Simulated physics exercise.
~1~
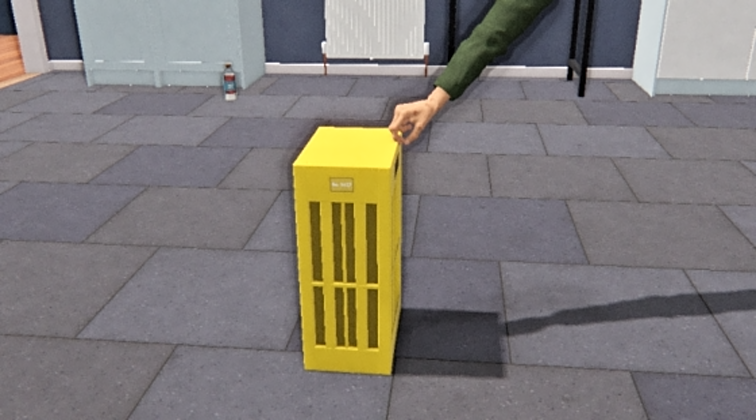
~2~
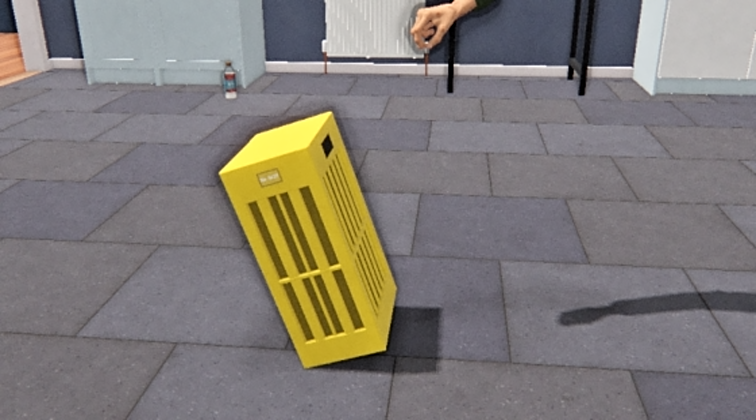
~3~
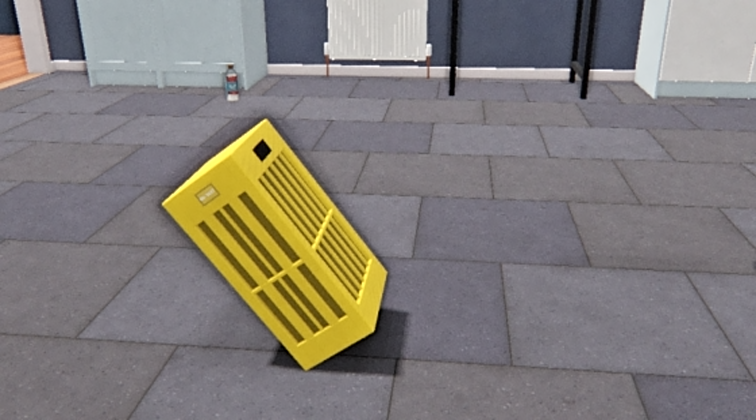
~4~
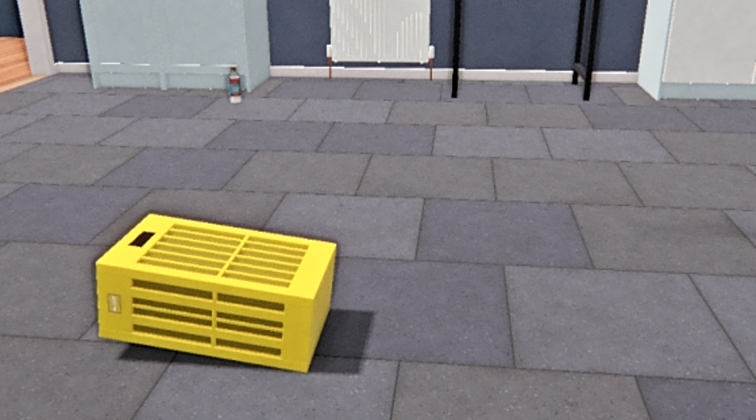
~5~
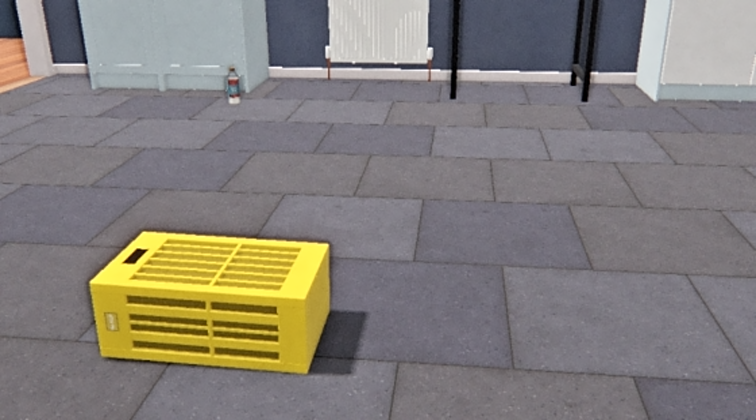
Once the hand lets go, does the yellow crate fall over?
Yes, it tips over to the left and ends up lying on its side on the floor.
